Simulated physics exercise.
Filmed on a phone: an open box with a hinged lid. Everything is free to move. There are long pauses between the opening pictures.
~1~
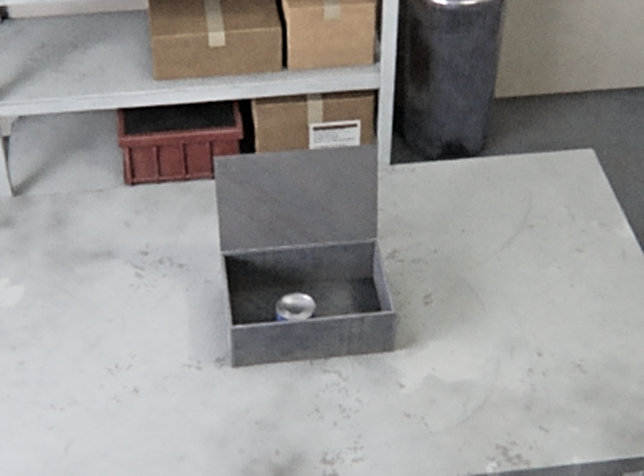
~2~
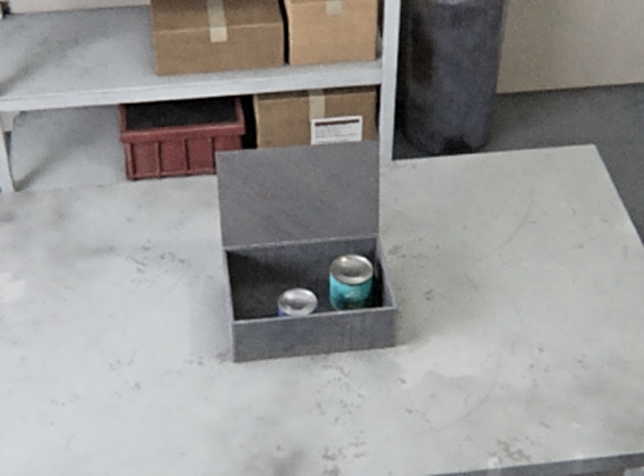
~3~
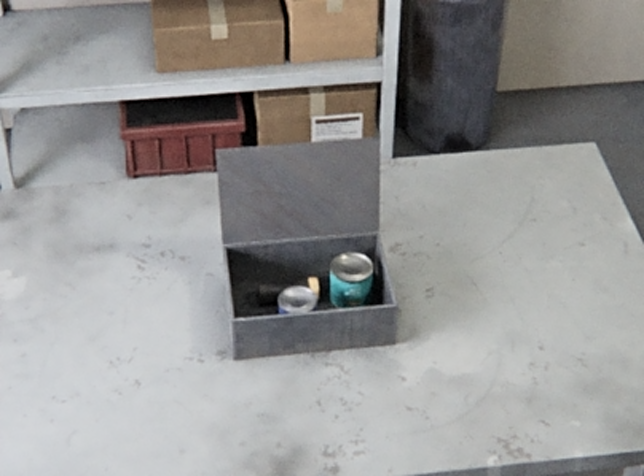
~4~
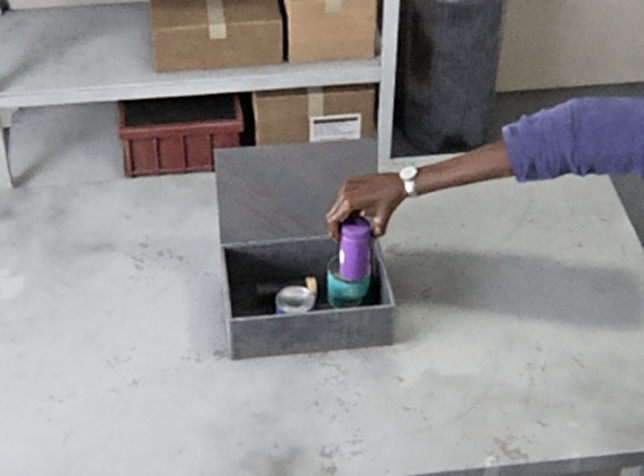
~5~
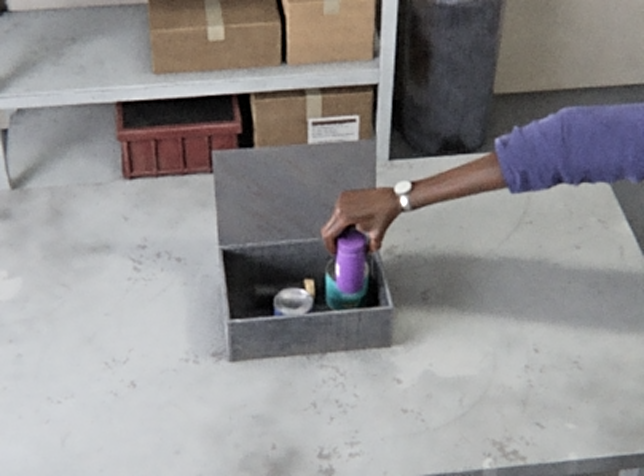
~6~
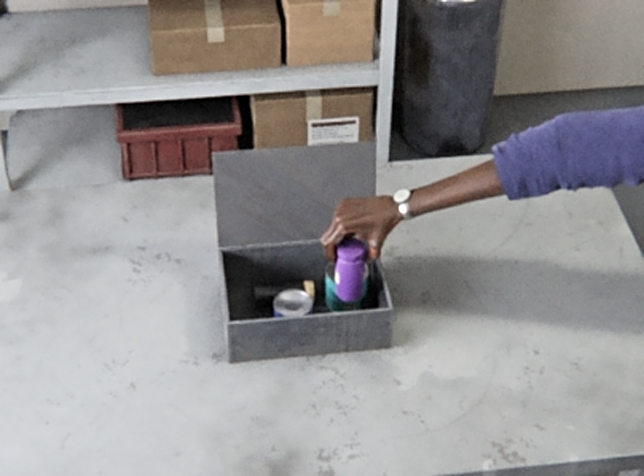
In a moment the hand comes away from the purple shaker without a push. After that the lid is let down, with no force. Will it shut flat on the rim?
Outcome: The lid will not close.
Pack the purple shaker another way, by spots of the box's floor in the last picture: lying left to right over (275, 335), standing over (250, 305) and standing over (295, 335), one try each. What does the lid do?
First try: It is held up; second try: It sits on the rim; third try: It will not close.
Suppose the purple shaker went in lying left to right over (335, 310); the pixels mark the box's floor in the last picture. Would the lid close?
Then it will not close.
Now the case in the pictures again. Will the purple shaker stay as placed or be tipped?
It ends up tilted.
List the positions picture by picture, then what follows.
The last thing is not in view yet, in the first picture.
The last thing is not in view yet; turquoise tin (351, 285), in the second picture.
The last thing is not in view yet, in the third picture.
On its way; purple shaker (355, 248); black shaker (286, 291), in the fourth picture.
On its way; purple shaker (351, 262), in the fifth picture.
Put in, still held; purple shaker (350, 270), in the sixth picture.
Then, 0.90 s on from there, lid starting down; purple shaker turned 45° from how it was put near (351, 297).
Then, 1.40 s on from there, lid 73° above the rim; purple shaker turned 45° from how it was put near (351, 297).
Then, 1.70 s on from there, lid 48° above the rim; purple shaker turned 46° from how it was put near (350, 297).
Then, 1.90 s on from there, lid 26° above the rim; purple shaker turned 46° from how it was put near (350, 297).
In the end, lid 19° above the rim; toppled in the box, purple shaker; the other 3 unmoved. At the end, from the last picture's camera, purple shaker near (349, 296).
